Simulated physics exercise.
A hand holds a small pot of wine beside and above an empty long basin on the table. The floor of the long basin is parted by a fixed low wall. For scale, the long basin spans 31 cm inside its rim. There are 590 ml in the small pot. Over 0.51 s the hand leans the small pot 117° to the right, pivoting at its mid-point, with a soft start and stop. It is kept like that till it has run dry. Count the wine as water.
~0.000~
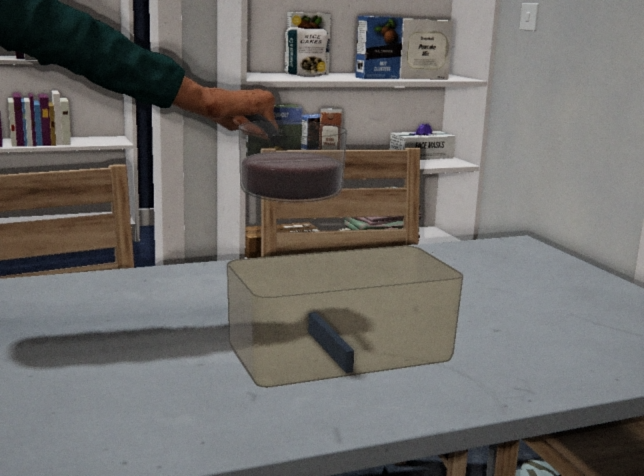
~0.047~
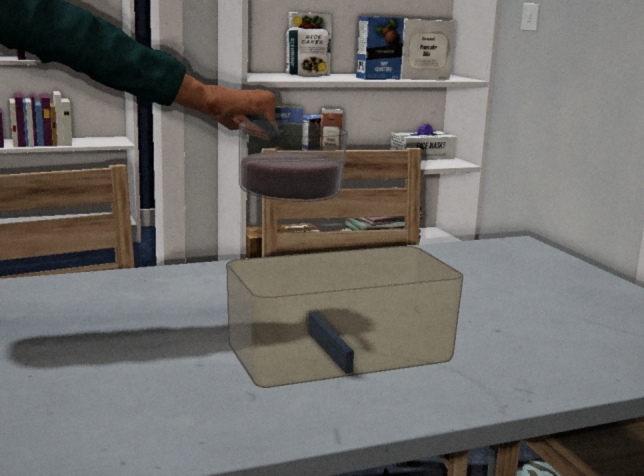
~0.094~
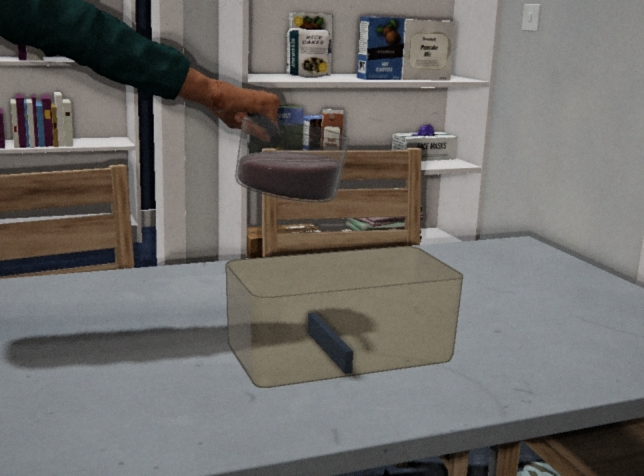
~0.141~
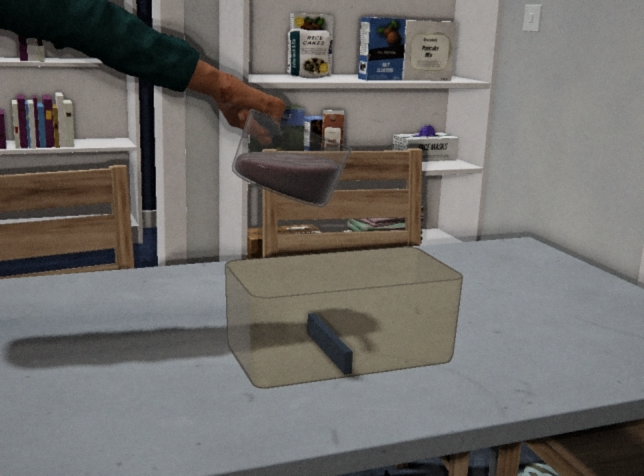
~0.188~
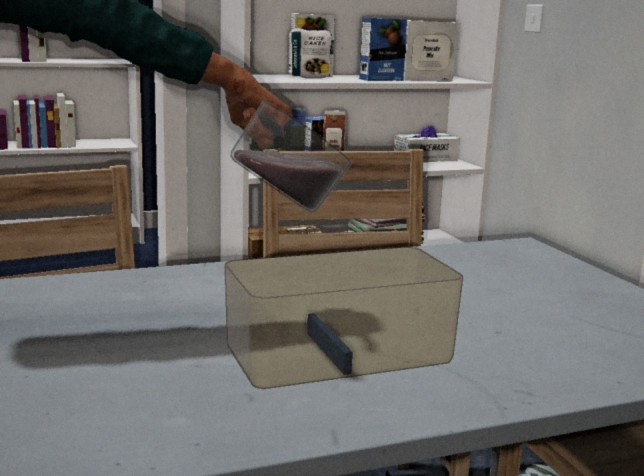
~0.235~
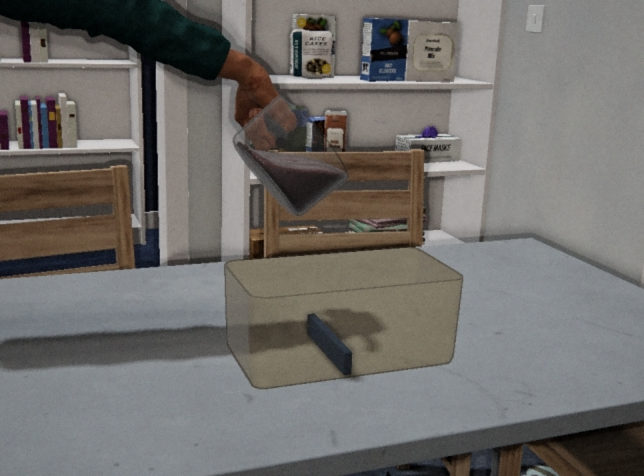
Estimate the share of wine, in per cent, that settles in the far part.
Roughly 84 per cent is past the wall.
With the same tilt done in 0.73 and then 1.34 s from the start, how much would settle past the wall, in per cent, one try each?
First 90, then 90 per cent.
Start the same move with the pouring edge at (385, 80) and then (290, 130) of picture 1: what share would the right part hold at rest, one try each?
In turn about 70 and 15 per cent.
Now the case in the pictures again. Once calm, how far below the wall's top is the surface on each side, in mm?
Some 30 mm on the left and 16 mm on the right.
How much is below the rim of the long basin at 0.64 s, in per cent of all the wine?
Near 88 in a hundred.
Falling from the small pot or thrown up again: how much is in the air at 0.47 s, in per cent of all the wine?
About 50 per cent.
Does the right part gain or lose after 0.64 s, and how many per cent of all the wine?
It goes up by about 6.
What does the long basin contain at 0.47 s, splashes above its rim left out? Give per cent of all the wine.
Near 30 in a hundred.
After 0.47 s the tilt is 115° and 20 per cent is still to pour, 0 is left of the wall and 30 right of it.
After 0.64 s the tilt is 117° and 3 per cent is still to pour, 11 is left of the wall and 78 right of it.
After 0.82 s the tilt is 117° and 0 per cent is still to pour, 12 is left of the wall and 84 right of it.
After 1.01 s the tilt is 117° and 0 per cent is still to pour, 14 is left of the wall and 84 right of it.
In the end 14 per cent lies left of the wall, 84 right of it and 3 outside.
